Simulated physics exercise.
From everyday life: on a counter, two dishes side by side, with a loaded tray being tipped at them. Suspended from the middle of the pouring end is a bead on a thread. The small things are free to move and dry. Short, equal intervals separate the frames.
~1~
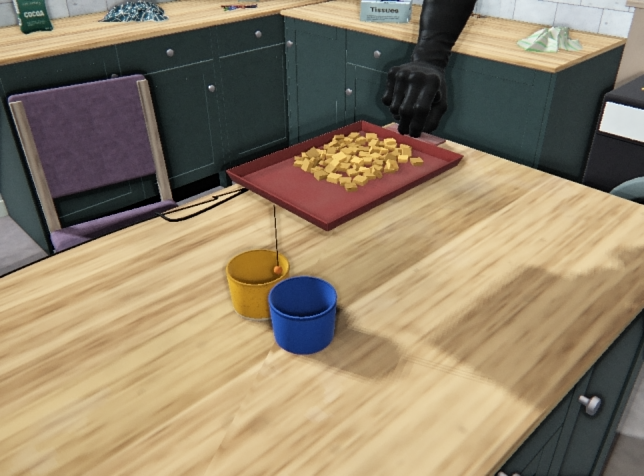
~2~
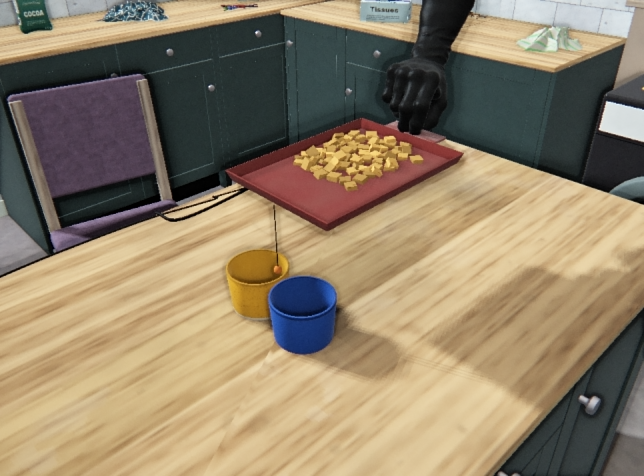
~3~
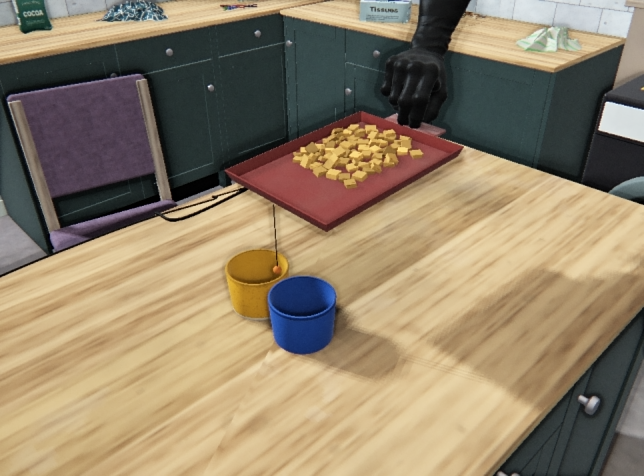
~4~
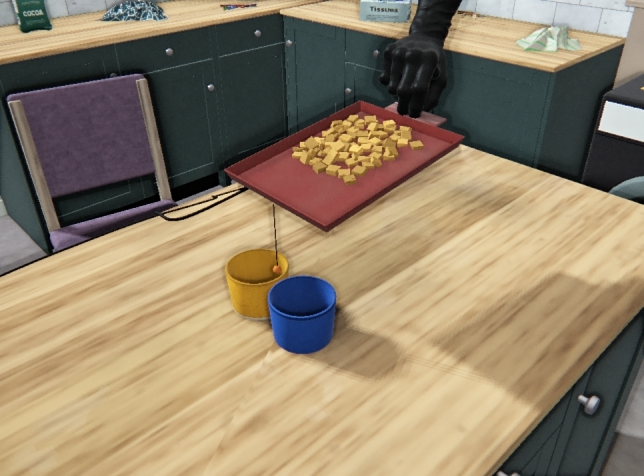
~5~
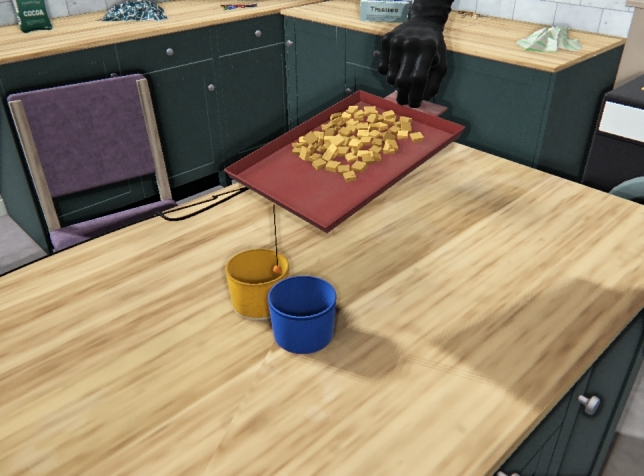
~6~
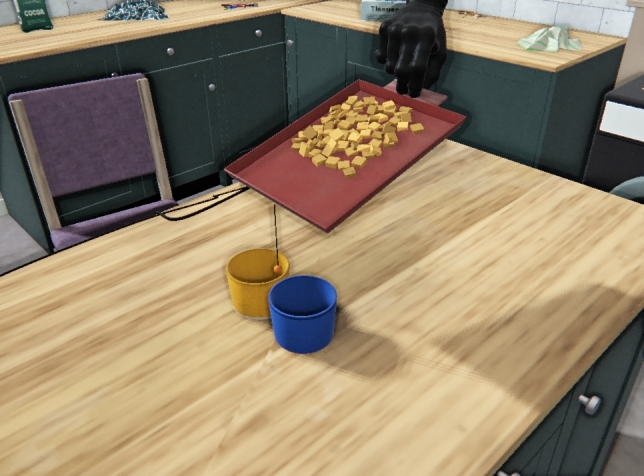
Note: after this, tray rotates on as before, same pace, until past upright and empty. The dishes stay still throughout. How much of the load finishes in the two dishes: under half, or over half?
The dishes are going to end up holding a minor part.
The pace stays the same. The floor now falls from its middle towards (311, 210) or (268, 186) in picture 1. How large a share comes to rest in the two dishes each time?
Well, 30 percent for one and then 40 percent for the other.
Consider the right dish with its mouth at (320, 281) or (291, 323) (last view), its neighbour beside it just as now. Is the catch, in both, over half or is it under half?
So that's a lesser portion the first time round, a greater portion the second.
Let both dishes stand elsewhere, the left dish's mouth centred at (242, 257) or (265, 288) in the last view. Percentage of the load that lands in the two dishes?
About 20 and 80 per cent.
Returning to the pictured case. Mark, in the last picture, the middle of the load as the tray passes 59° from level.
At about (286, 201).
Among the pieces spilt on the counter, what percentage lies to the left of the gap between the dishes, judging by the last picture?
Left share: Close to 70 %.
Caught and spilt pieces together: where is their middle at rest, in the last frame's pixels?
Near (263, 357).
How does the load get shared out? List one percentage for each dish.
I'd say some 0 in a hundred wind up in the left dish, and some 20 in a hundred in the right.
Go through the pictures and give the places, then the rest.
In the first picture, corners of the pouring end near (232, 171) and (327, 220), level; middle of the load near (354, 160), cereal squares; left dish near (235, 295); right dish near (278, 328); bead on its thread near (278, 270).
In the second picture, corners of the pouring end near (232, 170) and (327, 220), level; middle of the load near (354, 158).
In the third picture, corners of the pouring end near (231, 170) and (326, 220), tipped barely, lowest at the right corner; middle of the load near (353, 154).
In the fourth picture, corners of the pouring end near (230, 169) and (326, 221), tipped a little, lowest at the right corner; middle of the load near (353, 147).
In the fifth picture, corners of the pouring end near (230, 169) and (326, 223), tipped a little, lowest at the right corner; middle of the load near (352, 141).
In the sixth picture, corners of the pouring end near (230, 168) and (326, 224), tipped a little, lowest at the right corner; middle of the load near (352, 134); left dish near (235, 294); right dish near (278, 327).
Shortly afterwards, tray tipped steeply; the bulk on the tray; only a few outside both; near a quarter in the air.
Next, tray tipped right over; near a third on the tray; a little in the right dish; a little in the left dish; near a third outside both; near a quarter in the air.
Some moments later, tray tipped past a quarter turn; near a quarter in the right dish; a little in the left dish; the bulk outside both.
In the end, tray tipped past a quarter turn; near a quarter in the right dish; a little in the left dish; the bulk outside both.
